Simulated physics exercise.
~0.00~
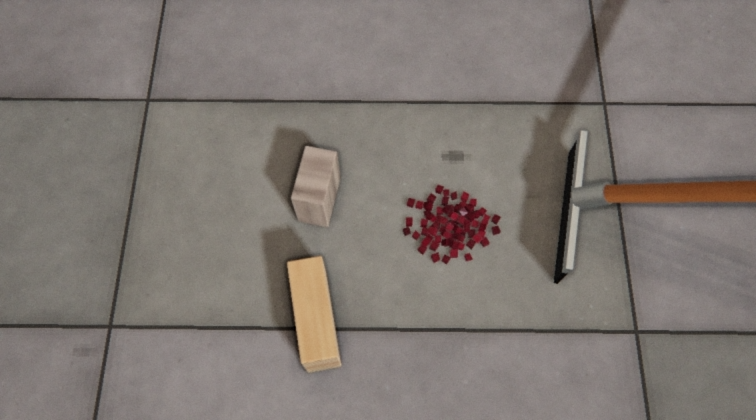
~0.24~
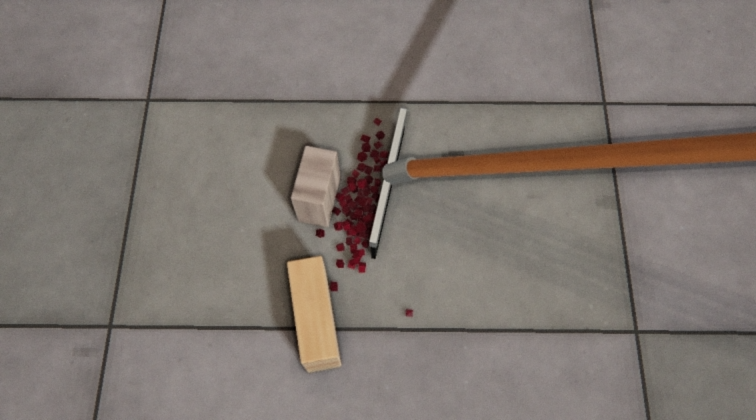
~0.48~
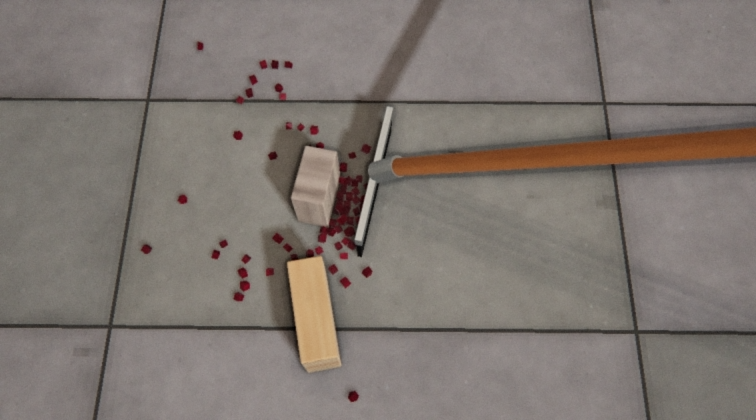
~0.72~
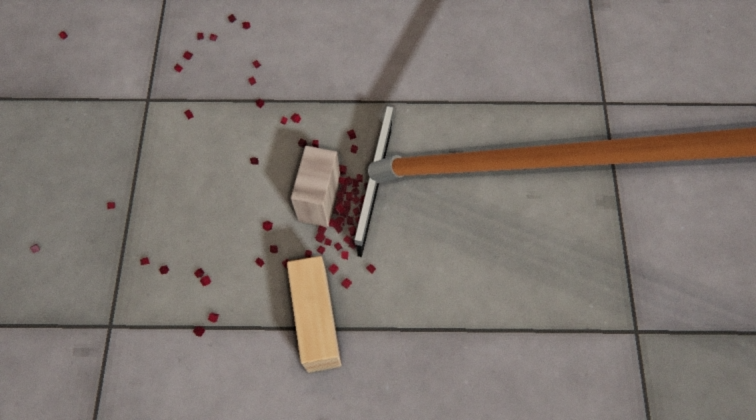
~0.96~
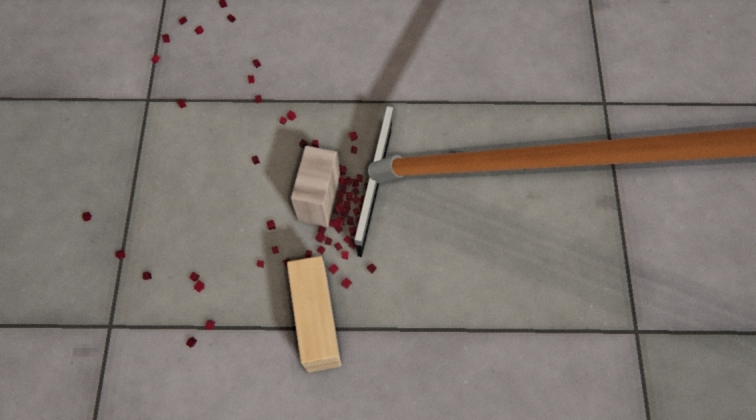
At first, a loose pile of small dark red cubes lies on a grey tiled floor, between a squeegee with a wooden handle on the right and two wooden blocks on the left. The squeegee moves left and pushes the cubes into a narrow band against the pale upper block. It then edges a little farther and stops, while many cubes scatter leftwards, some past the upper block and others through the gap between the blocks. The scattered cubes spread and settle across the tiles, and about half remain packed between the still blade and the blocks.
